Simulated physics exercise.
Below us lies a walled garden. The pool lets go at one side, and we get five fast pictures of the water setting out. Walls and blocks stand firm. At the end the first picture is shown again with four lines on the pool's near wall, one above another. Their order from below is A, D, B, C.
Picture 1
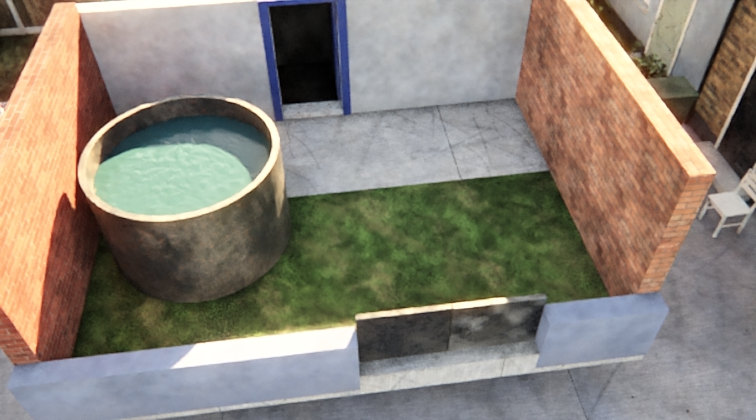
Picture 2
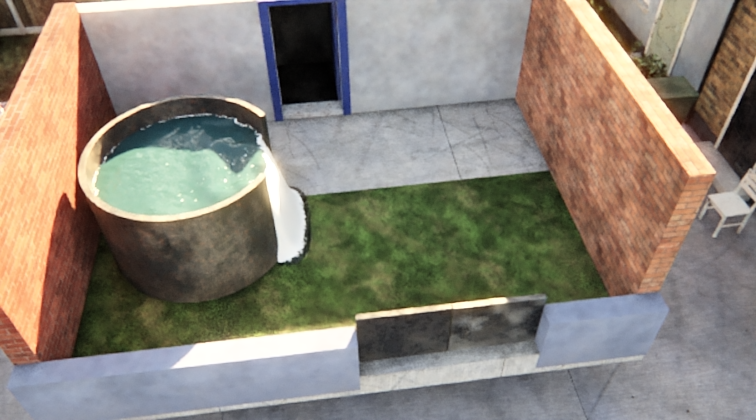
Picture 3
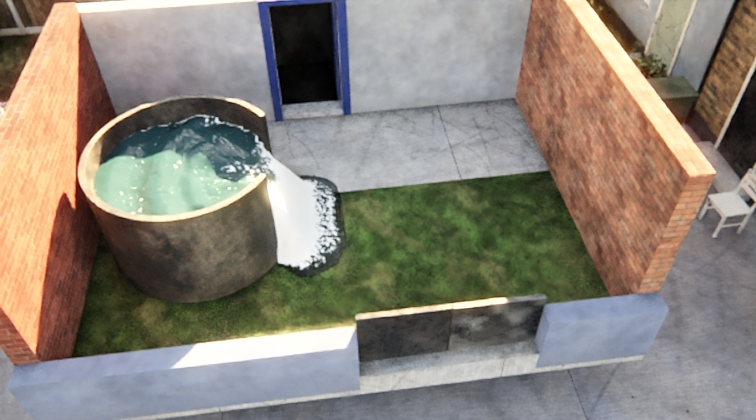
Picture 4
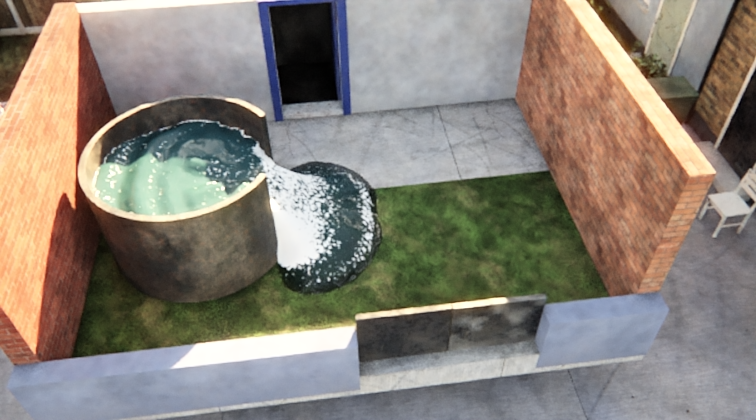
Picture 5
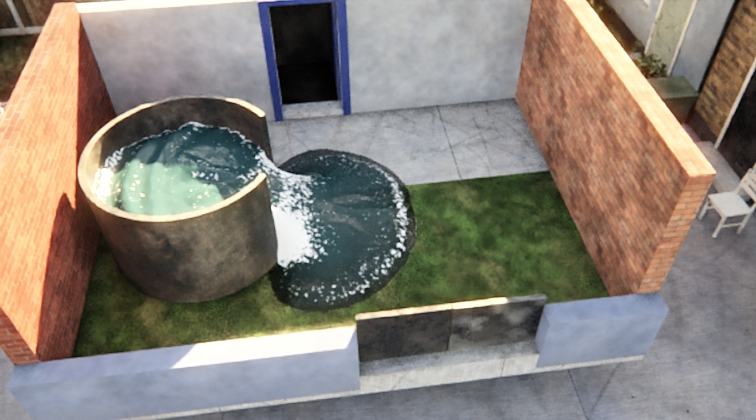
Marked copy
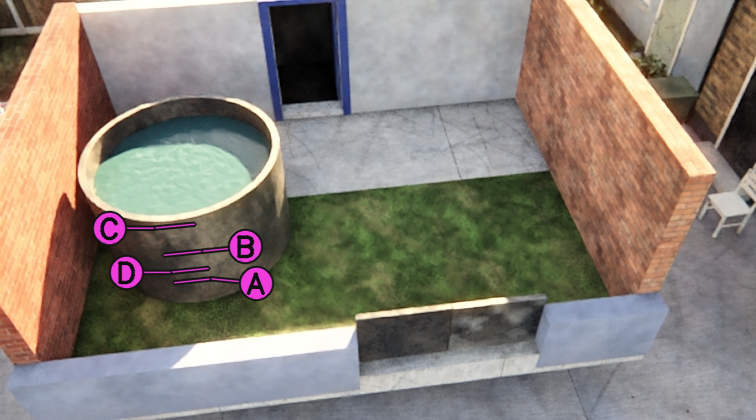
Round concrete pool in a walled garden bursting open on its right side, water gushing out and spreading across the grass and paving.
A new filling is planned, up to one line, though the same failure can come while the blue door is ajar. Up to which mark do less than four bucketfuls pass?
I would pick level B.
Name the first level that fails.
C it is.
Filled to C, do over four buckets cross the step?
Yes, that goes wrong.
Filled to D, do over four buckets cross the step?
No, that is safe.
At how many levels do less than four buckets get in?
Three of the four.
On the marked copy, A at (192, 280); B at (183, 253); C at (174, 226); D at (189, 270); from the bottom up A, D, B, C.
For level A, nothing gets over.
For level B, a splash gets over, under a bucket.
For level C, about 9 bucketfuls get in.
For level D, nothing gets over.
